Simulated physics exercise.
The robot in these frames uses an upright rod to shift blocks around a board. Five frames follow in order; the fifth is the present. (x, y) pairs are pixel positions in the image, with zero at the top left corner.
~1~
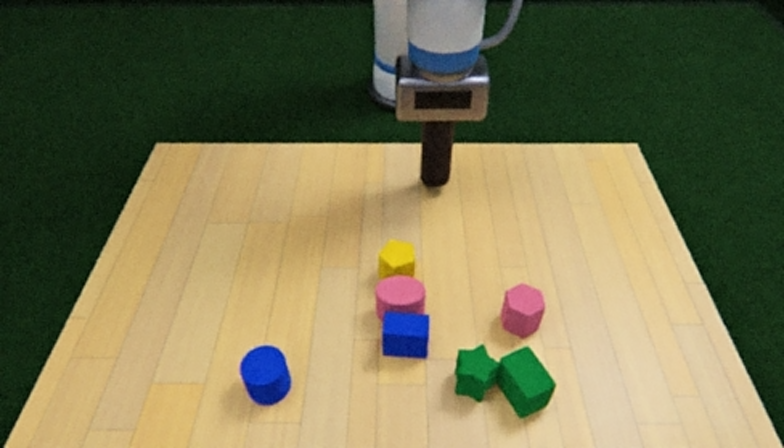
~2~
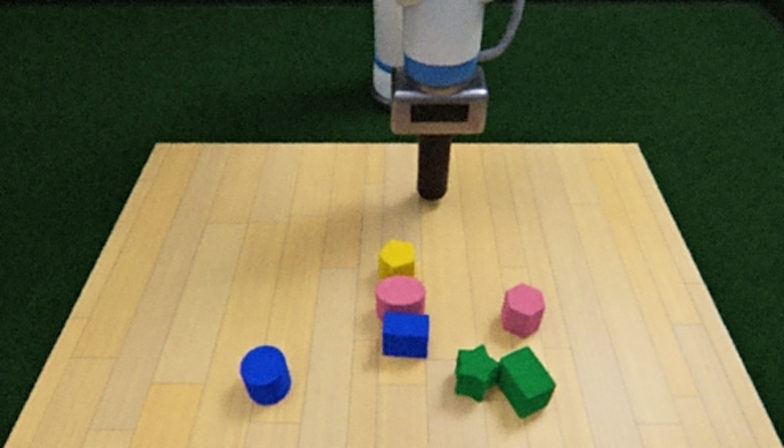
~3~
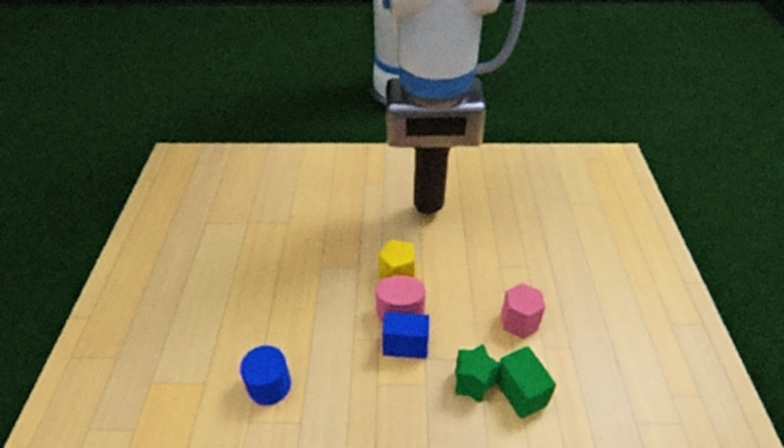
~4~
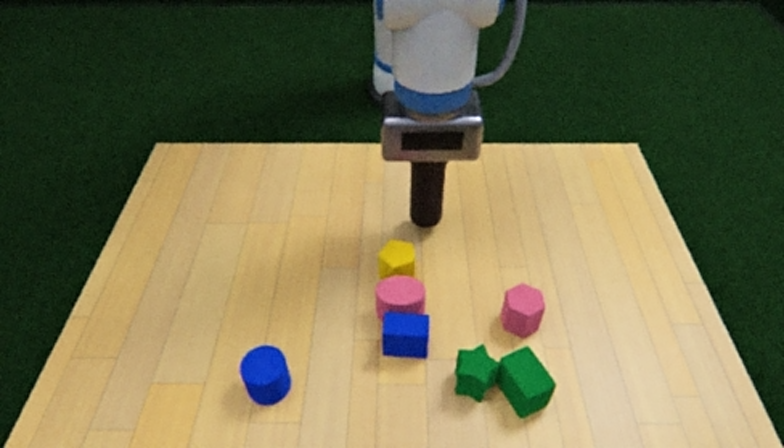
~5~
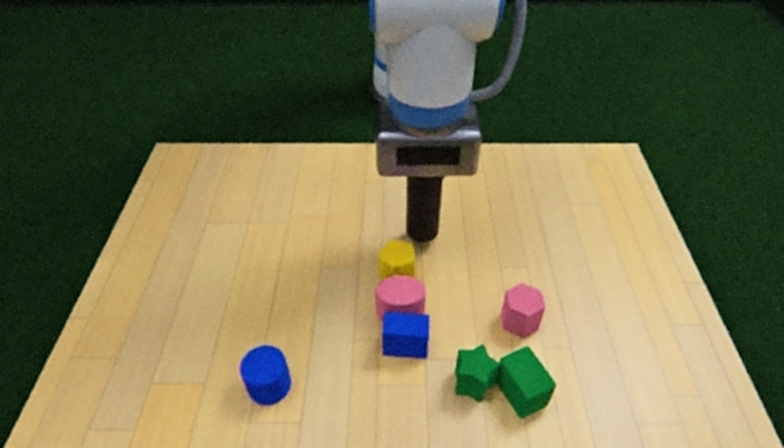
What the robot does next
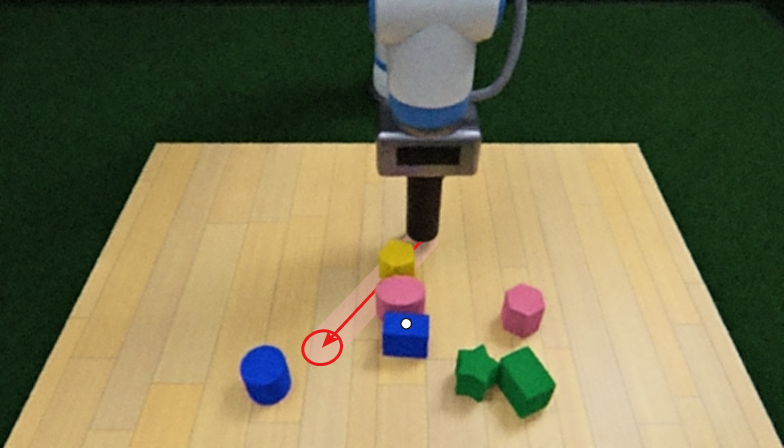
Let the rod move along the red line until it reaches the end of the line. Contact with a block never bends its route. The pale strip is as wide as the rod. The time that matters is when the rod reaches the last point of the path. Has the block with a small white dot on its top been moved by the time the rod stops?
Yes - that is the case.
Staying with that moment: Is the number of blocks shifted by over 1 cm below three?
My answer is no.
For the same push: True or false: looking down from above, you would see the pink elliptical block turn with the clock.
This is false.
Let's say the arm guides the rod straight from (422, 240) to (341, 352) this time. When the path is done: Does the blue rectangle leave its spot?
Final answer: Yes.
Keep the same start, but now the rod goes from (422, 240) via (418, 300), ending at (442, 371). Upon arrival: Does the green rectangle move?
It seems not.
The drawn path runs from (422, 240) to (322, 347); the dot is on the blue rectangle.
The first path, step by step. One third of the way, rod at (392, 265); yellow pentagonal block at (379, 275); pink elliptical block at (399, 300), turned 25° anticlockwise; blue rectangle at (408, 328).
Two thirds of the way, rod at (358, 300); yellow pentagonal block at (355, 318), turned 40° anticlockwise; pink elliptical block at (393, 327), turned 65° anticlockwise; blue rectangle at (420, 347), turned 50° anticlockwise.
At the end, rod at (321, 340); blue disc not moved; yellow pentagonal block at (349, 345), turned 60° anticlockwise; pink elliptical block at (393, 327), turned 65° anticlockwise; blue rectangle at (420, 347), turned 50° anticlockwise.
